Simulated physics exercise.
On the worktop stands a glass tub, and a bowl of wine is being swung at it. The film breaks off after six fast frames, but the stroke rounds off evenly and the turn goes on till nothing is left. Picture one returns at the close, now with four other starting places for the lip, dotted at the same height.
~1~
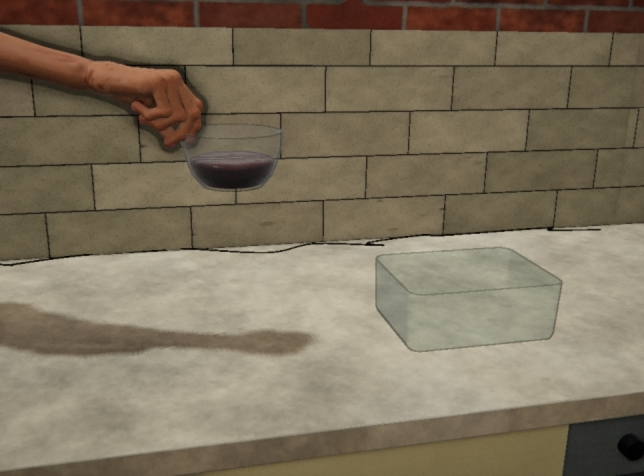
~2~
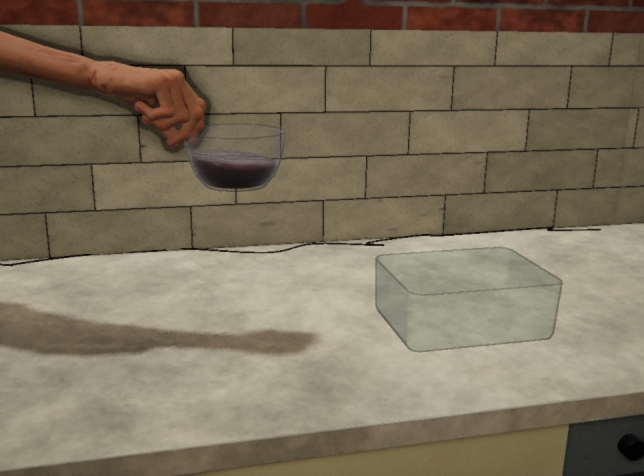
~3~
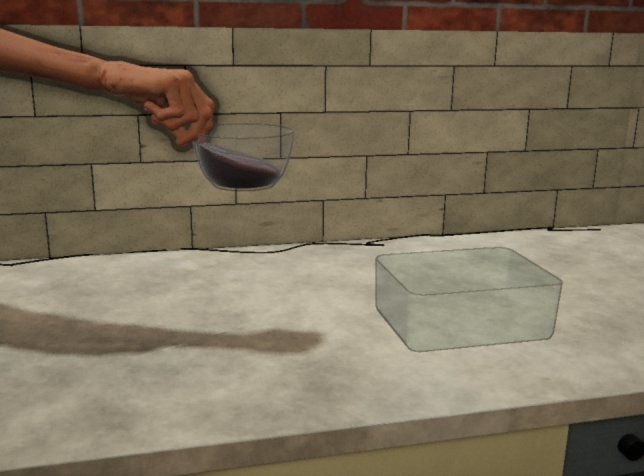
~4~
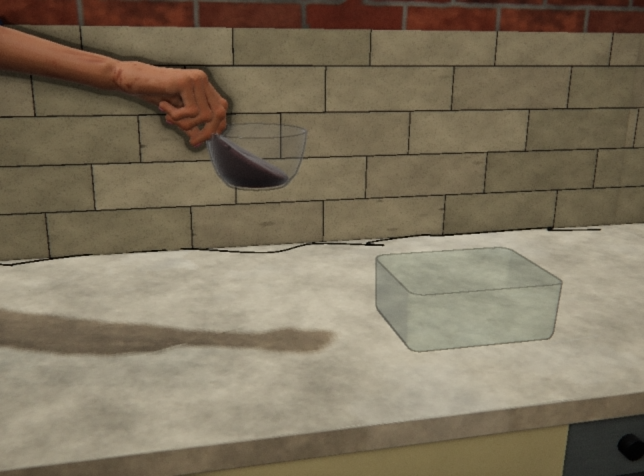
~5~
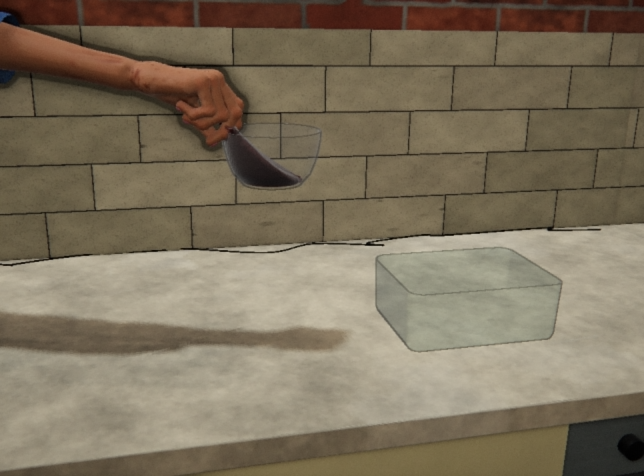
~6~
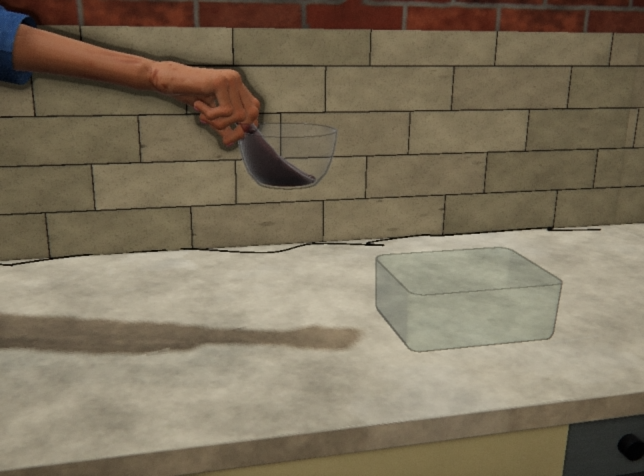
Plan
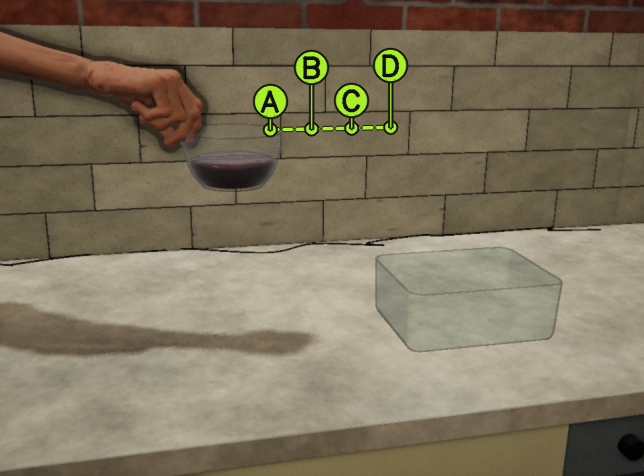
Above a worktop with a tub, a hand moves a bowl right, wine climbing leftward.
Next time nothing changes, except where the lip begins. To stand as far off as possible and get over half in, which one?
Take B.
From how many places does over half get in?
Three.
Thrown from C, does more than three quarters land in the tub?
Yes.
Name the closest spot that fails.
Here it is spot A.
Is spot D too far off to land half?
No.
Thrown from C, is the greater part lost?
No, that is safe.
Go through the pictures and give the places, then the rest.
Upright, lip at (280, 129); tub from (406, 351) to (551, 336); nothing has left yet.
Upright, lip at (283, 129); nothing has left yet.
Upright, lip at (291, 129); nothing has left yet.
Upright, lip at (304, 129); nothing has left yet.
Upright, lip at (318, 128); wine is over the rim, down to (226, 130).
Upright, lip at (334, 128); wine is over the rim, down to (248, 129).
On the marked copy, A at (270, 129); B at (311, 129); C at (351, 128); D at (390, 127).
Choosing A, about 38 % lands in the tub, 55 % falls short and 7 % goes beside or beyond.
Choosing B, about 79 % lands in the tub, 12 % falls short and 9 % goes beside or beyond.
Choosing C, about 86 % lands in the tub, 6 % falls short and 8 % goes beside or beyond.
Choosing D, about 80 % lands in the tub, 3 % falls short and 17 % goes beside or beyond.
